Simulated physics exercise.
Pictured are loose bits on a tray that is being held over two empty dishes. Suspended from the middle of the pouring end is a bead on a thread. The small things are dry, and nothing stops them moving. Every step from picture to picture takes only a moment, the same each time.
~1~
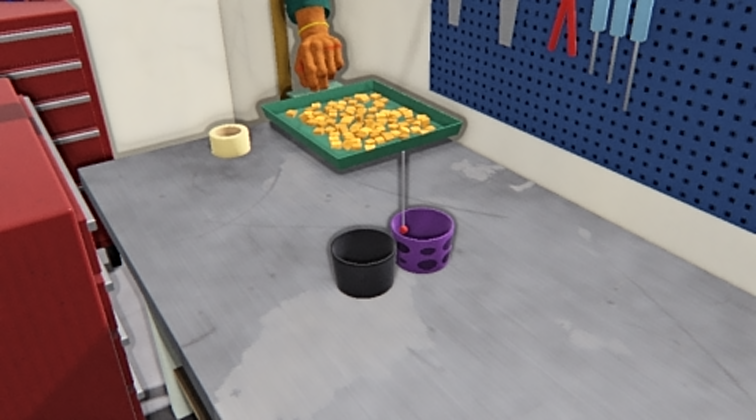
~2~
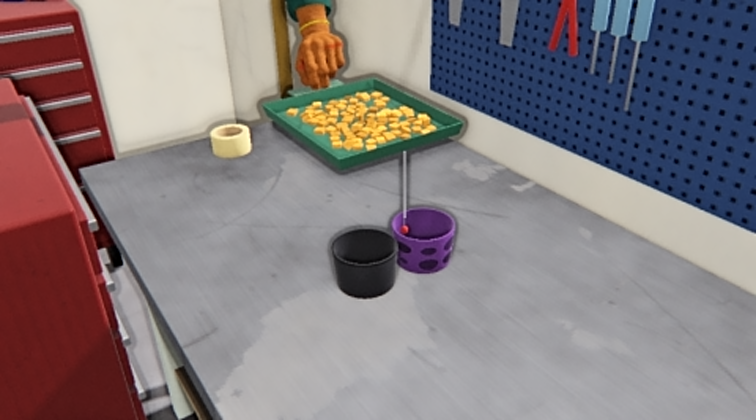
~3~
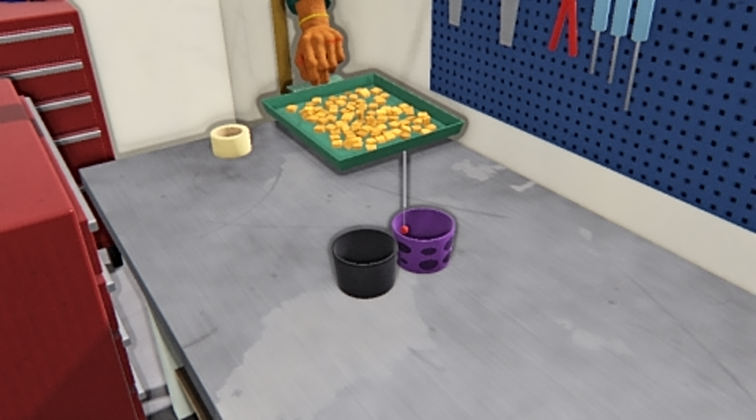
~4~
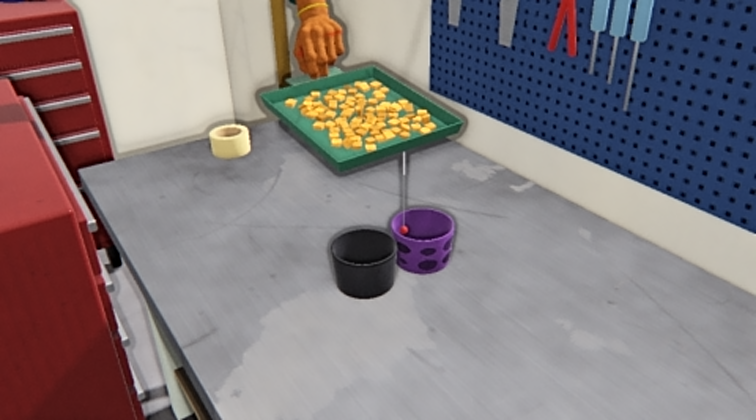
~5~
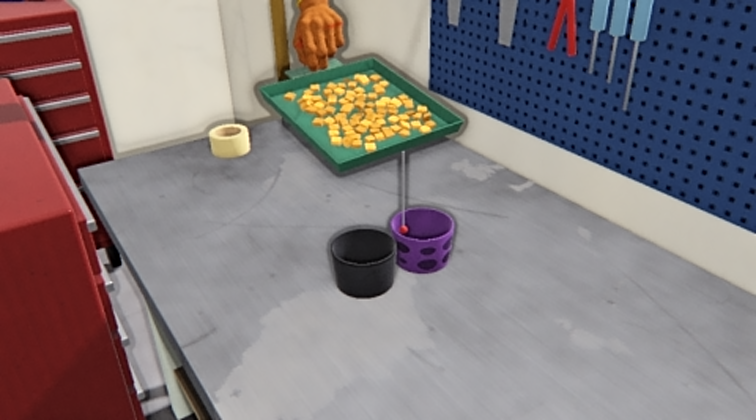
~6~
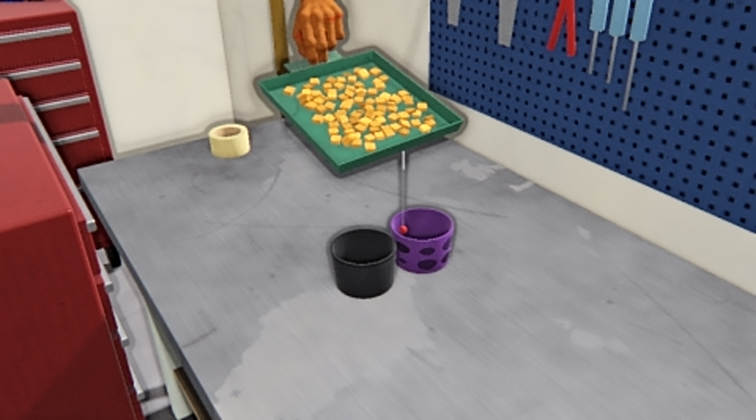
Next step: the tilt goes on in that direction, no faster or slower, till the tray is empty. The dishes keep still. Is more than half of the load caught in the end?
No, the dishes secure under fifty percent.
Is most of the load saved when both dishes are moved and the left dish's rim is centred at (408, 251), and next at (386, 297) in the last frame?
First try: A minority; second try: A minority.
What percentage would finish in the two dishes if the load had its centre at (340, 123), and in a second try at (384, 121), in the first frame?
Estimate: 10 % first, 10 % second.
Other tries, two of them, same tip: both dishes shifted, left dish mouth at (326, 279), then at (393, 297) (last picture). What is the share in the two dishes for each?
In order, 60 % and 20 %.
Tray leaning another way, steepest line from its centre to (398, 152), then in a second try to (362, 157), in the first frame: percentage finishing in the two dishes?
First heading roughly 0 %, second roughly 40 %.
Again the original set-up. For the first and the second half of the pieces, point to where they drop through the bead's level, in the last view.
Early half: (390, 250); late half: (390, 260).
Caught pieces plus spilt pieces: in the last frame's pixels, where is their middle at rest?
Centre at rest: Close to (403, 310).
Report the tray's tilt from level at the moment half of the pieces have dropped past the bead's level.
About 105°.
Soon, tray tipped steeply; all on the tray.
A while on, tray tipped right over; about two thirds on the tray; a stray few outside both; about a quarter in the air.
Towards the end, tray tipped past a quarter turn; a small part in the left dish; most outside both.
Finally, tray tipped past a quarter turn; a small part in the left dish; none in the right dish; most outside both.
